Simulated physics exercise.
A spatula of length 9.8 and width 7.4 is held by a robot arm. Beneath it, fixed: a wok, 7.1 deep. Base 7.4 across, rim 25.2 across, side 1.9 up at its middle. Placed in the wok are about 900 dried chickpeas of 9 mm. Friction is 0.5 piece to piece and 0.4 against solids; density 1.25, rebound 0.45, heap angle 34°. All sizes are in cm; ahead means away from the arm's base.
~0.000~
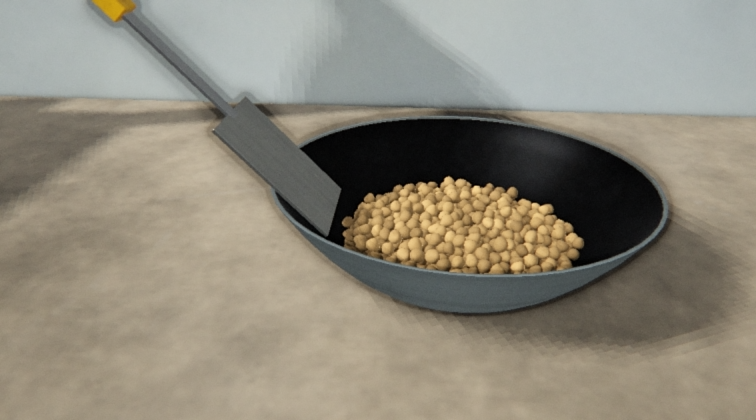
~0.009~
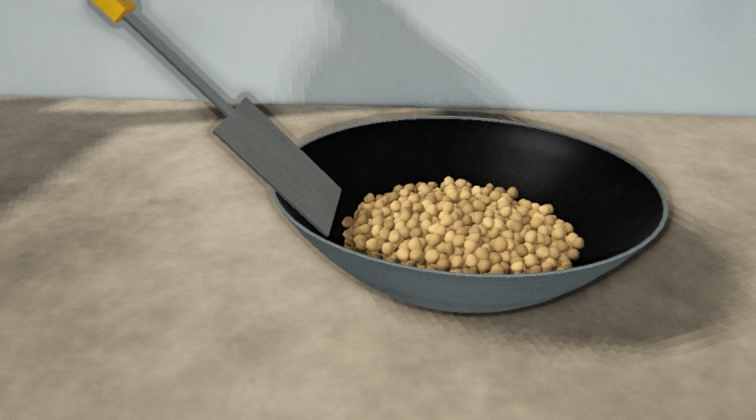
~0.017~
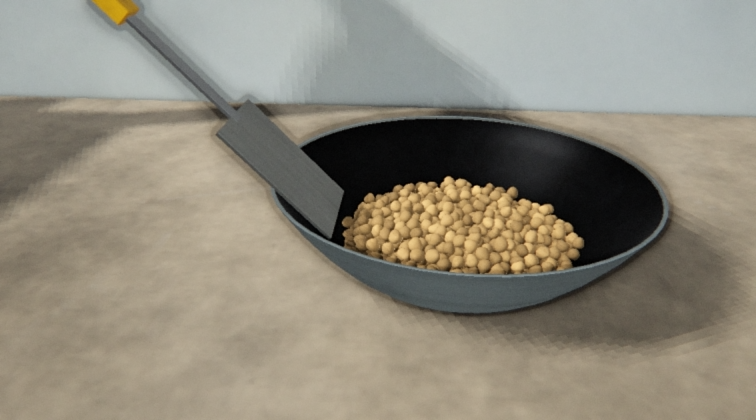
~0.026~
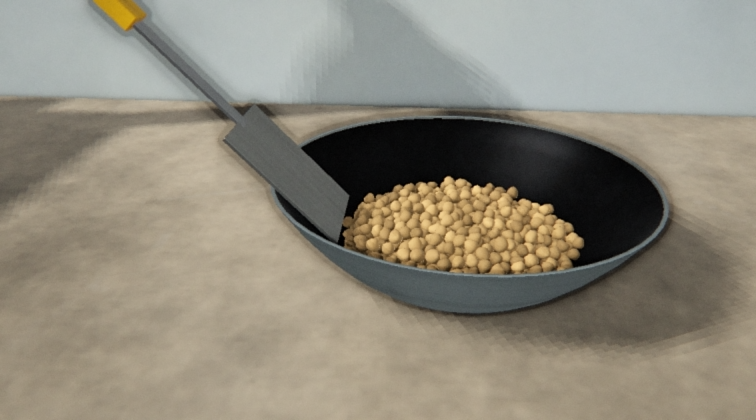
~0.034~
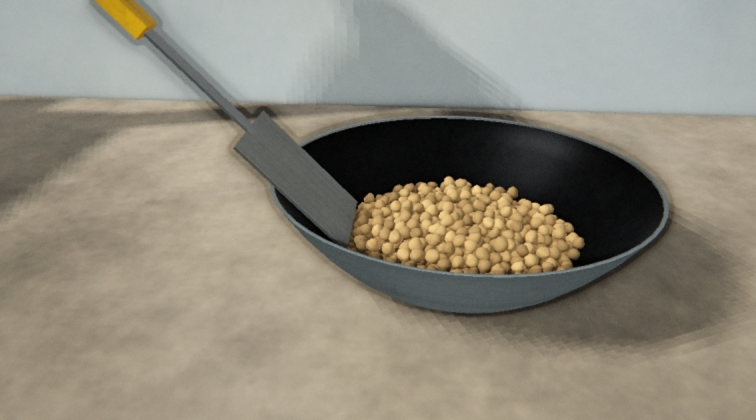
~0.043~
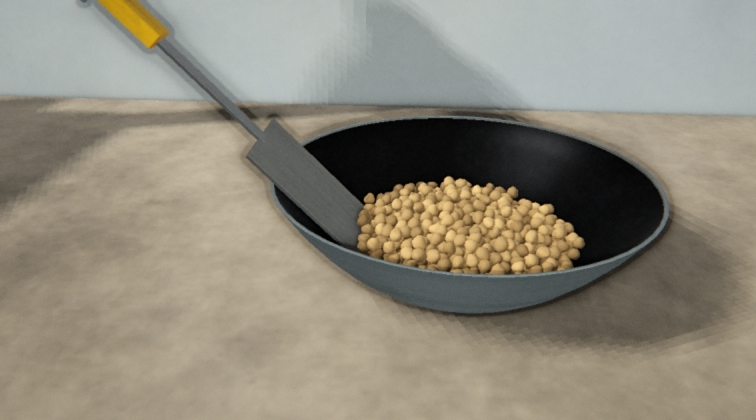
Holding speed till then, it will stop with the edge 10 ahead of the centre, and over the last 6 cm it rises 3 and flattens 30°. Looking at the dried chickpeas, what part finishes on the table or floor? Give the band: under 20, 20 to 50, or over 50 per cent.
20 to 50 per cent.
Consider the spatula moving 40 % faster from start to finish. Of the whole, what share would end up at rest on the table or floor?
Then about 45 per cent.
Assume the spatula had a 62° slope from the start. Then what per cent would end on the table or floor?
It would come to roughly 40 percent.
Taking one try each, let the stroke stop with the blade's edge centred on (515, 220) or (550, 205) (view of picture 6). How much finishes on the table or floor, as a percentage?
Close to 0 and close to 5 per cent, respectively.
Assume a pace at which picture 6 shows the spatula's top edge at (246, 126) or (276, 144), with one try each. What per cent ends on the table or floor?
Some 25 and 50 per cent.
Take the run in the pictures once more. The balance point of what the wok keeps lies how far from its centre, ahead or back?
Ahead of centre, roughly 2.5 centimetres.
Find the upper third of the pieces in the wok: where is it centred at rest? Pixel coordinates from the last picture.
I'd say around pixel (554, 230).
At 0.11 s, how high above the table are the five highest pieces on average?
They are near 8 cm up.
After 0.11 s, sloping 46°, highest piece 9 above the table; 900 in the wok.
After 0.19 s, sloping 39°, highest piece 11 above the table; 900 in the wok.
After 0.42 s, sloping 16°, highest piece 15 above the table; 555 in the wok, 101 on the table or floor, 244 on the blade or in flight.
After 1.47 s, sloping 16°, highest piece 6 above the table; 554 in the wok, 346 on the table or floor.
In the end, 554 in the wok, 346 on the table or floor. That is 38 % on the table or floor.
